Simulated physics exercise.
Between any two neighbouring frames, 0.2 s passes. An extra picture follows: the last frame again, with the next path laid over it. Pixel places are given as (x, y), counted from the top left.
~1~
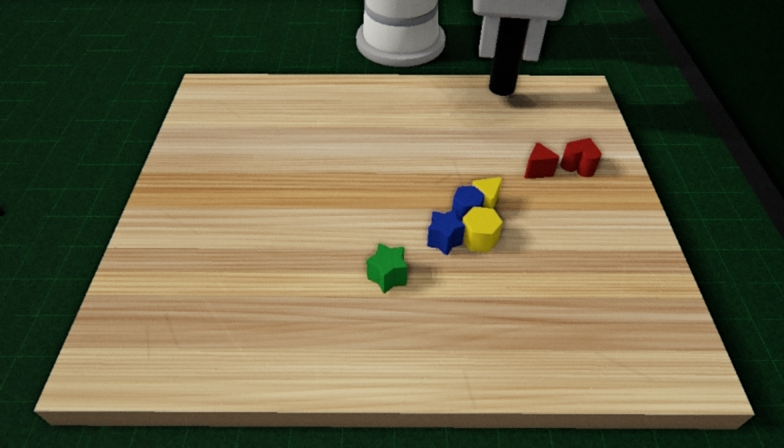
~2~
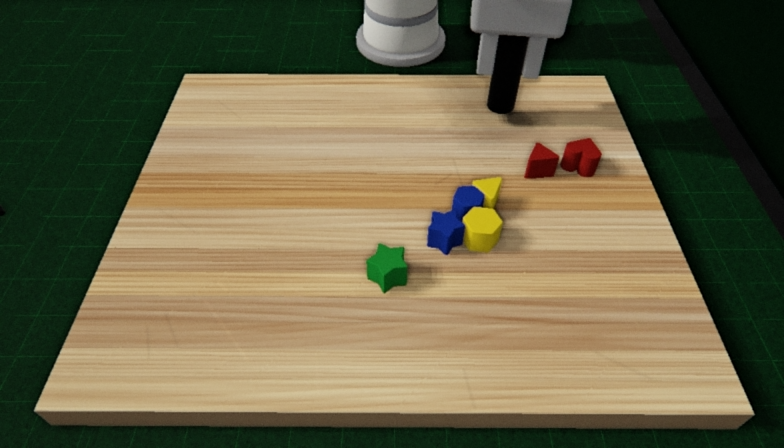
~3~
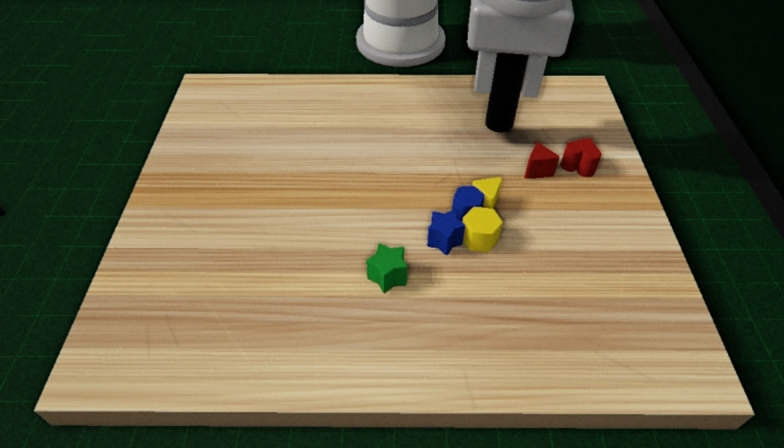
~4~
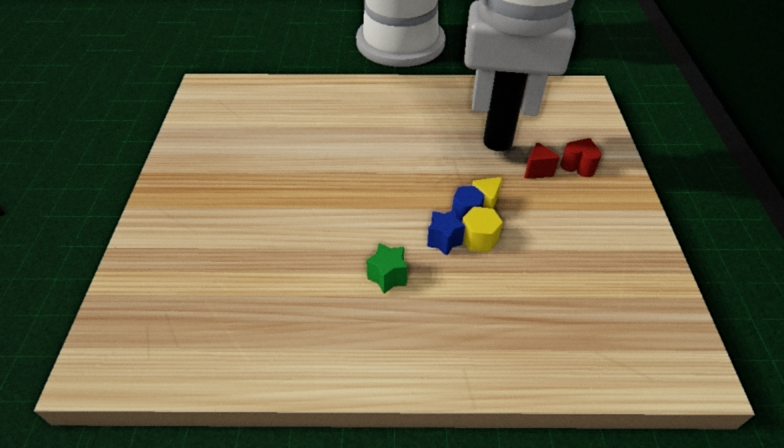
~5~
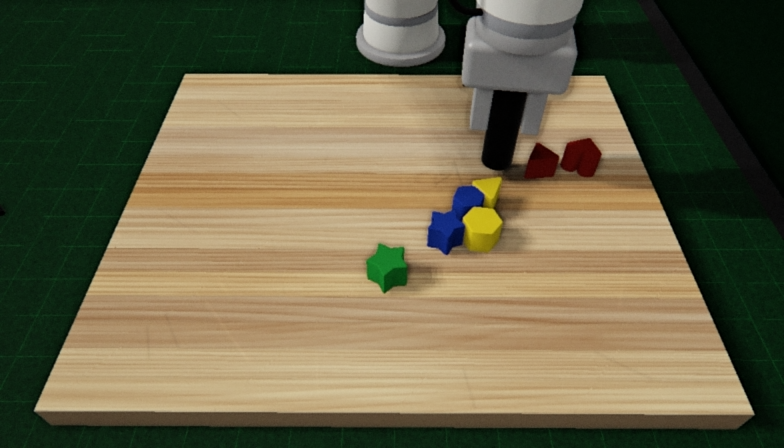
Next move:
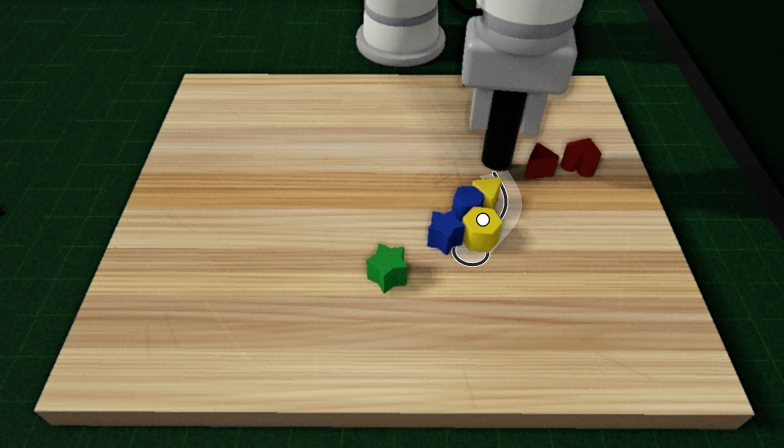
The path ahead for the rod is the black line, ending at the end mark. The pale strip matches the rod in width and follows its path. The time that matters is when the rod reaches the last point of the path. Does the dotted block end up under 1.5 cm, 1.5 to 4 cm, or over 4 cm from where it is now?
It goes beyond 4 cm.
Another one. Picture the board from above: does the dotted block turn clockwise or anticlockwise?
It swings round anticlockwise.
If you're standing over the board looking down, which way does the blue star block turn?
I'd predict that, seen from above, the blue star block rotates clockwise.
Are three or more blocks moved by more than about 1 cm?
Yes
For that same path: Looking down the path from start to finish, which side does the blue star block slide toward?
Right-hand side.
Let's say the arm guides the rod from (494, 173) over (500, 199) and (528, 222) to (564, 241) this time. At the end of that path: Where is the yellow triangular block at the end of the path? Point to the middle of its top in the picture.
Its top centre is at about (493, 202).
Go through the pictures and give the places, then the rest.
The first frame shows rod's lower end (502, 89); blue star block (446, 222); blue hexagon (469, 195); yellow hexagon (483, 220); yellow triangular block (489, 185).
The second frame shows rod (501, 106); blocks still.
The third frame shows rod (499, 124); blocks still.
The fourth frame shows rod (498, 142); blocks still.
The fifth frame shows rod (496, 161); blue star block (446, 222); blue hexagon (469, 195); yellow hexagon (483, 220); yellow triangular block (489, 185).
Drawn move, from (494, 173) over (506, 200) and (494, 226) to (471, 251); the dot is on the yellow hexagon.
What follows on the original path. One third of the way, rod (509, 188); blue hexagon (464, 198), turned 25° clockwise; yellow triangular block (488, 196), turned 25° clockwise.
Two thirds of the way, rod (496, 215); blue star block (442, 227), turned 45° clockwise; blue hexagon (453, 198), turned 45° clockwise; yellow hexagon (475, 236), turned 15° anticlockwise; yellow triangular block (471, 214), turned 75° clockwise.
At the end, rod (473, 239); blue star block (423, 235), turned 50° clockwise; blue hexagon (453, 198), turned 45° clockwise; yellow hexagon (457, 257), turned 55° anticlockwise; yellow triangular block (447, 224), turned 125° clockwise.
